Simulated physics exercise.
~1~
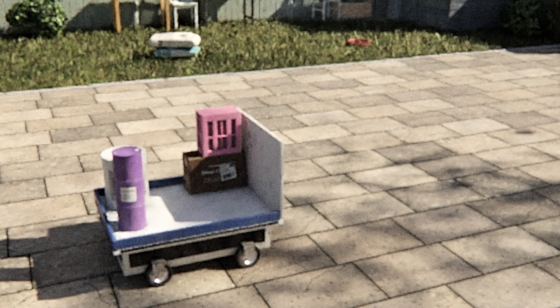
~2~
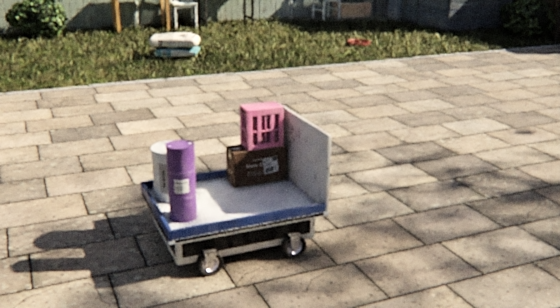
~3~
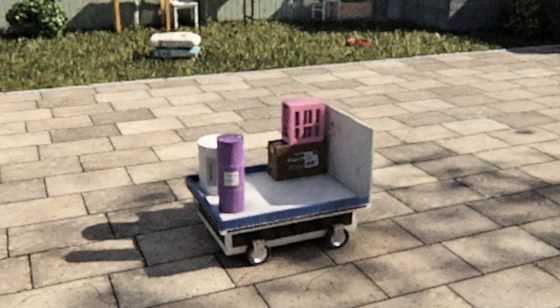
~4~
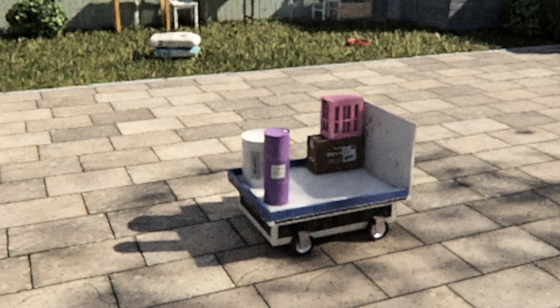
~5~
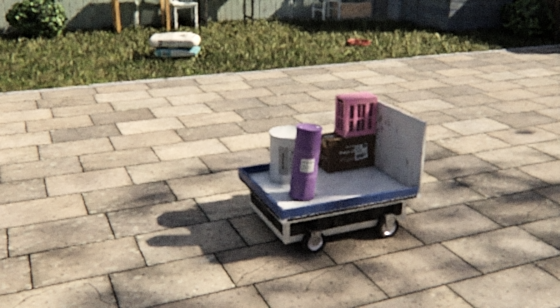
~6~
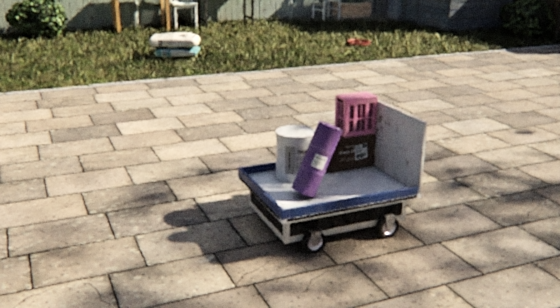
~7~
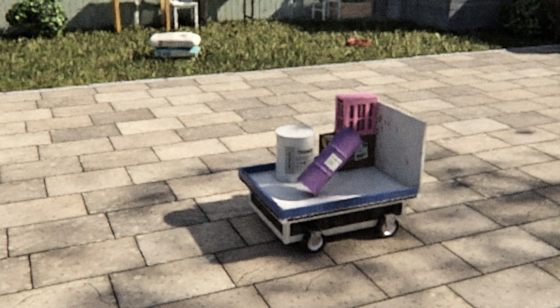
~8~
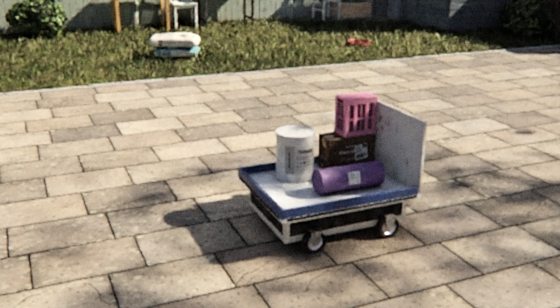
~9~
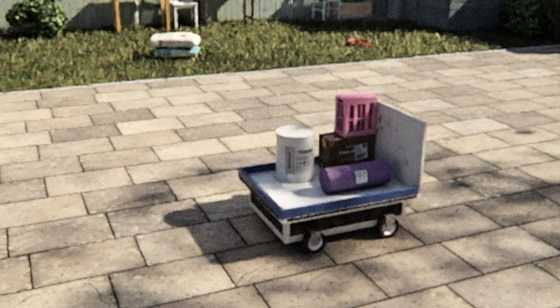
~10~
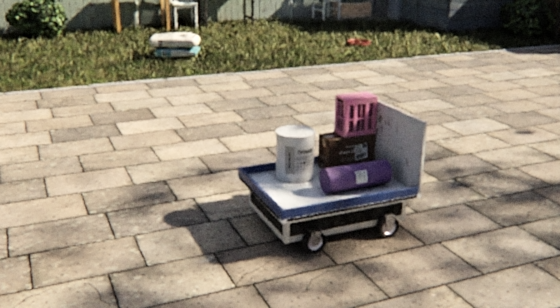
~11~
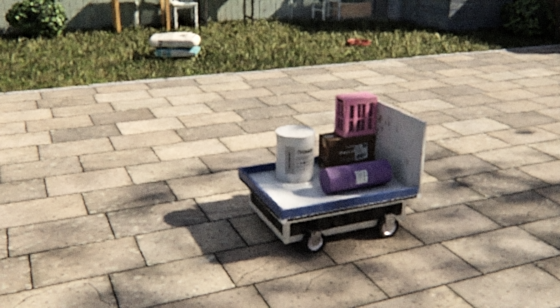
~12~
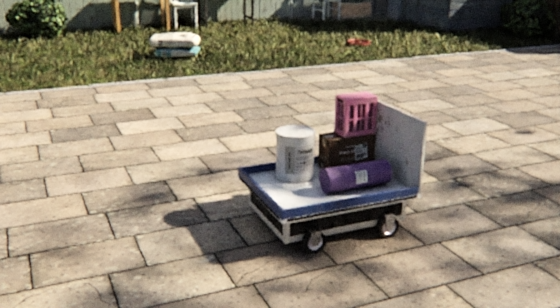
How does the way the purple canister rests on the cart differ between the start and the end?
At the start the purple canister stands upright on the deck. By the end it is lying on its side, still on the cart.
